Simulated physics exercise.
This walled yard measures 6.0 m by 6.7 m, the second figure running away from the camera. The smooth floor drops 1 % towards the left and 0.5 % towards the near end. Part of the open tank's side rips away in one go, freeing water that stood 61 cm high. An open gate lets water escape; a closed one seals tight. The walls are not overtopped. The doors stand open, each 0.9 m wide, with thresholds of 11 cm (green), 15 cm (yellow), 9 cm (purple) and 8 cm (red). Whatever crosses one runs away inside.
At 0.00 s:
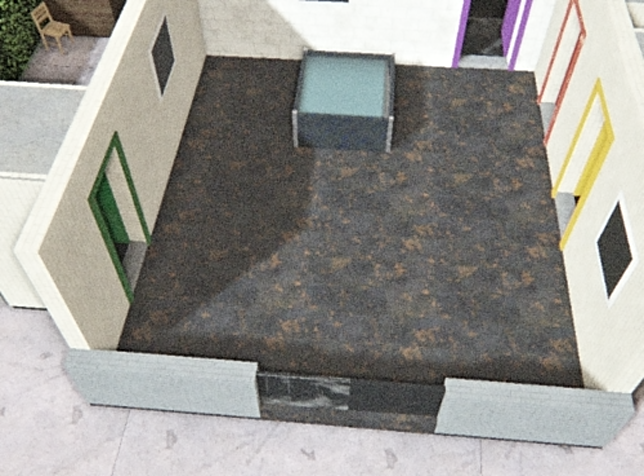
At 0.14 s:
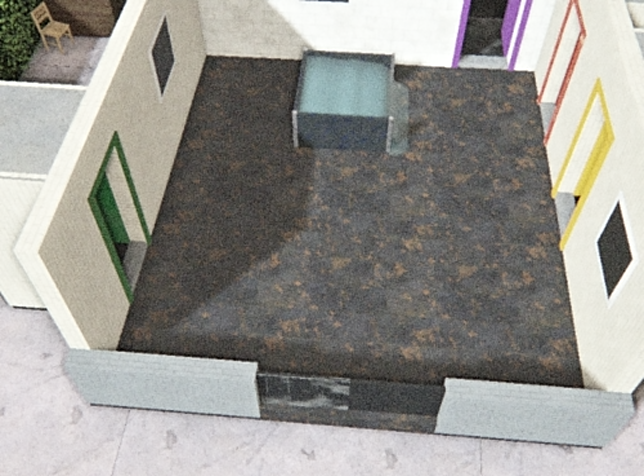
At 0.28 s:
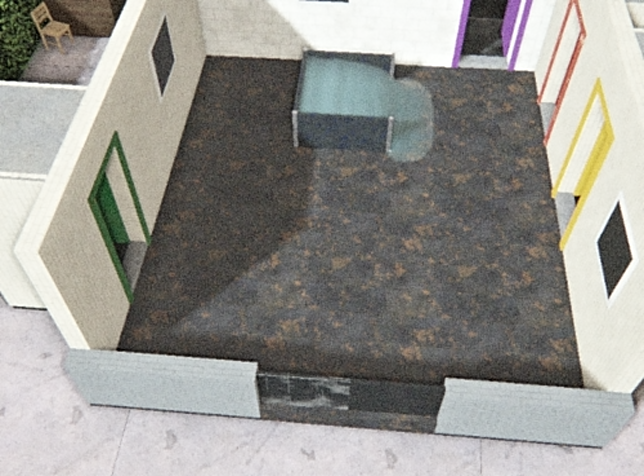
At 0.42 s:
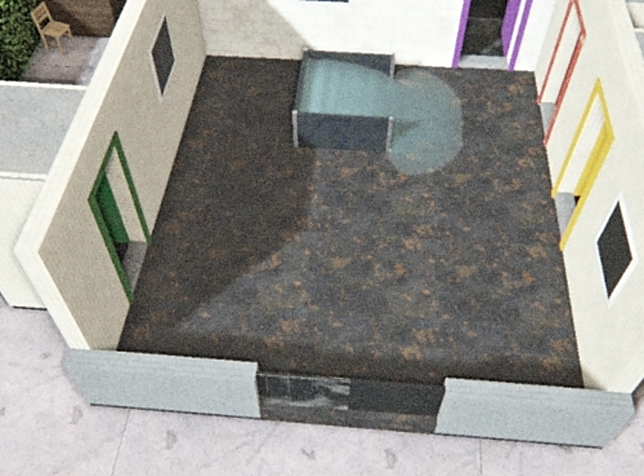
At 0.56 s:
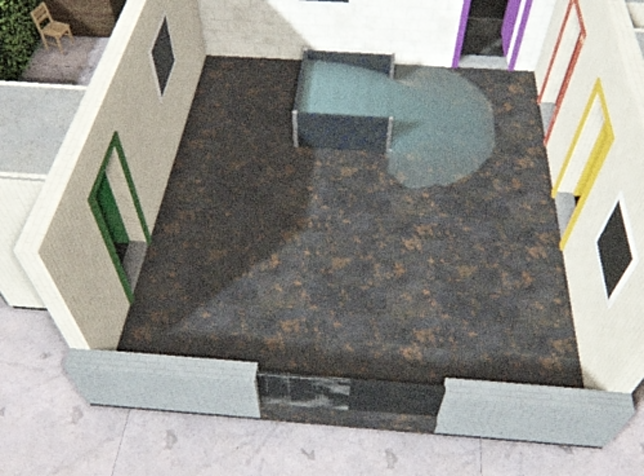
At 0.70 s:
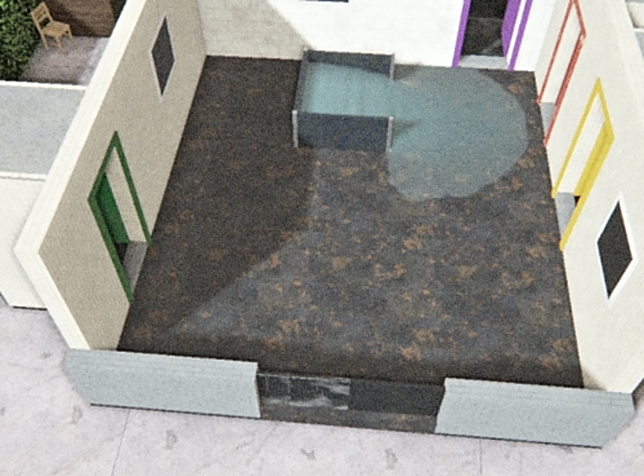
Water escapes from an open tank at the far end of a walled yard, seen from high above the near wall. The tank stands on a dark, rust-flecked floor between pale walls, with a green doorway left, a purple one at the back, and red and yellow ones right. Pouring from the tank's right side, the water fans out rightward and nearer in a widening, rounded sheet as the tank's level sinks, the camera still.
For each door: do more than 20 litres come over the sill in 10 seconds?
Door by door: At the green door it does not reach the limit; at the yellow door it keeps below the limit; at the purple door it goes over the limit; at the red door it goes over the limit.
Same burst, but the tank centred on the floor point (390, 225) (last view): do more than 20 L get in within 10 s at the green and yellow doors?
Then: Green under, yellow above.
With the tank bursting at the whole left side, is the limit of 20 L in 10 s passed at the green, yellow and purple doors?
Then: Green below, yellow under, purple below.
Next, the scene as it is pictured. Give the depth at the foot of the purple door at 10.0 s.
About 1.0 cm.
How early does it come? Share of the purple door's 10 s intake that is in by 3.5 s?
Some 85 per cent by then.
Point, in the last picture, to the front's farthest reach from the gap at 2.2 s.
Near (568, 327).
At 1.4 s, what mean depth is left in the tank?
Some 24 cm.
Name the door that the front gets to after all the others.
The green one.
After 1.4 s water covers 20 % of the floor and is deepest (34 cm) near (530, 76); green door not reached, yellow door 6 cm at the sill, 0 L in, purple door 12 cm at the sill, 0 L in, red door 19 cm at the sill, 55 L in.
After 2.2 s water covers 25 % of the floor and is deepest (27 cm) near (537, 124); green door not reached, yellow door 14 cm at the sill, 0 L in, purple door 15 cm at the sill, 5 L in, red door 25 cm at the sill, 147 L in.
After 3.5 s water covers 35 % of the floor and is deepest (16 cm) near (566, 415); green door not reached, yellow door 8 cm at the sill, 0 L in, purple door 12 cm at the sill, 30 L in, red door 13 cm at the sill, 217 L in.
After 6.0 s water covers 60 % of the floor and is deepest (10 cm) near (478, 408); green door not reached, yellow door 3 cm at the sill, 0 L in, purple door 5 cm at the sill, 35 L in, red door 4 cm at the sill, 226 L in.
After 10.0 s water covers 75 % of the floor and is deepest (12 cm) near (108, 379); green door 8 cm at the sill, 0 L in, yellow door 1 cm at the sill, 0 L in, purple door 1 cm at the sill, 35 L in, red door 1 cm at the sill, 226 L in.
